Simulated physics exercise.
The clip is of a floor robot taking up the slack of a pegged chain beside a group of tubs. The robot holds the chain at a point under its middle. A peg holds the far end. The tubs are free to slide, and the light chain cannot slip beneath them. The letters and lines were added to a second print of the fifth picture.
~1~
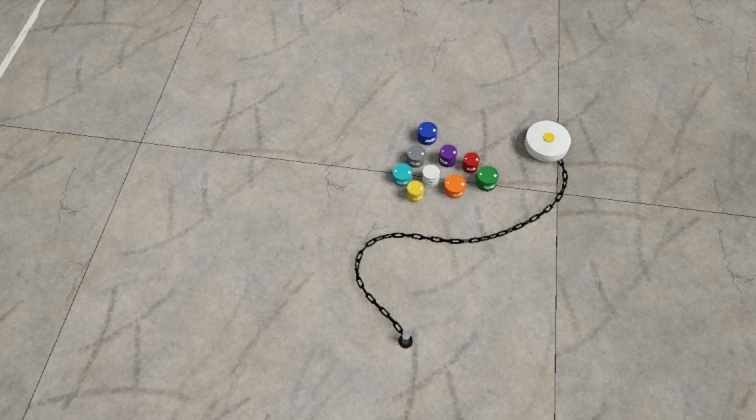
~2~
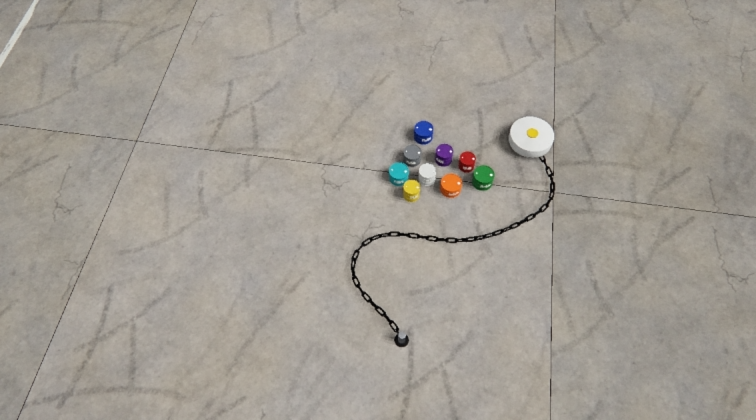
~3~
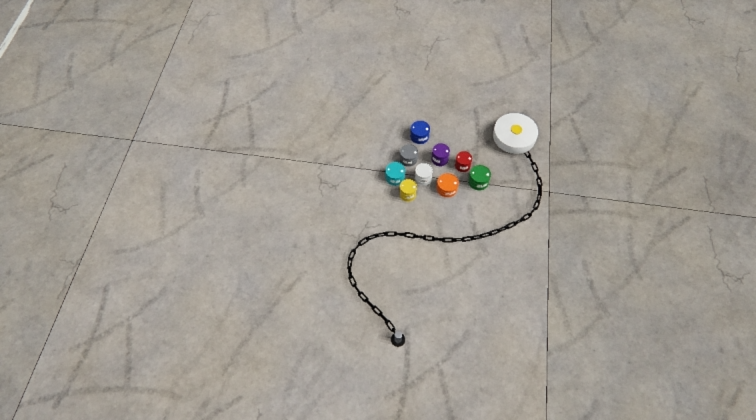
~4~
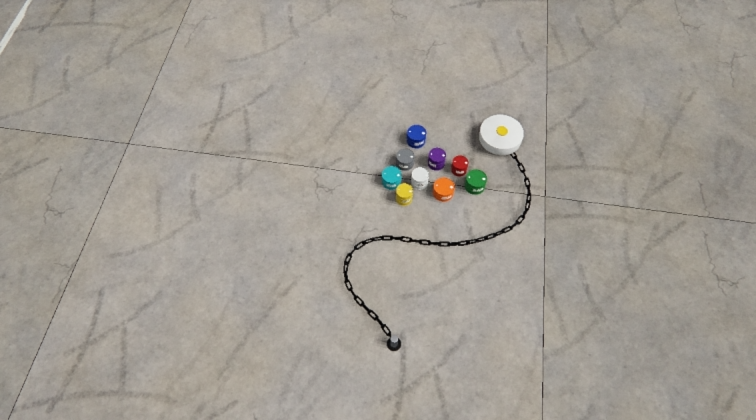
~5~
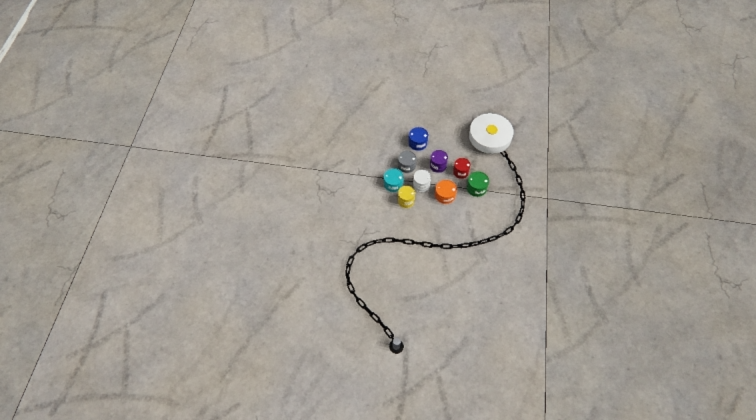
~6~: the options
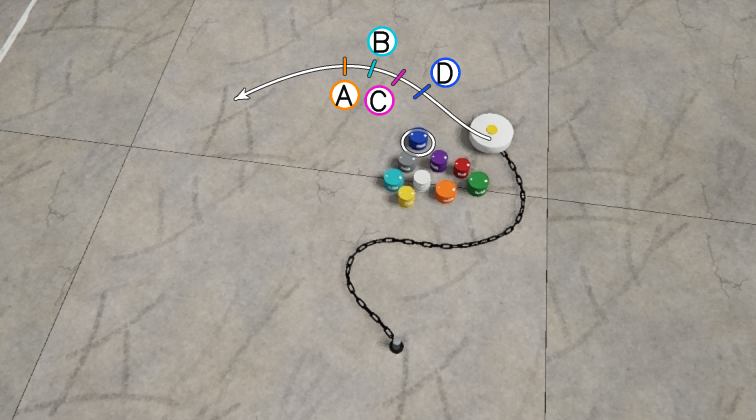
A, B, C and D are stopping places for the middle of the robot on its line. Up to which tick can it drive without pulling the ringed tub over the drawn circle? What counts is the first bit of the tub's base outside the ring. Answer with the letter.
The farthest safe stop is A.
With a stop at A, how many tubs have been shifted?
By then, four.
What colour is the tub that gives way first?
The green tub.
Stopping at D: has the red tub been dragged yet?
By then, no.
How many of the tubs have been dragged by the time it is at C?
The count is none.
On the copy, A at (345, 66); B at (372, 69); C at (399, 78); D at (422, 92); the ring at (418, 143); the route from (490, 139) via (372, 69) to (235, 99).
On A. First, robot (441, 101); blue tub (418, 139).
Then, robot (393, 70); blue tub (418, 139).
Finally, robot (345, 61); purple tub (431, 158); orange tub (436, 197); red tub (444, 167); green tub (447, 182); blue tub (418, 139); the blue tub is still in its ring.
By contrast, B is safe but short; C is safe but short; D is safe but short.
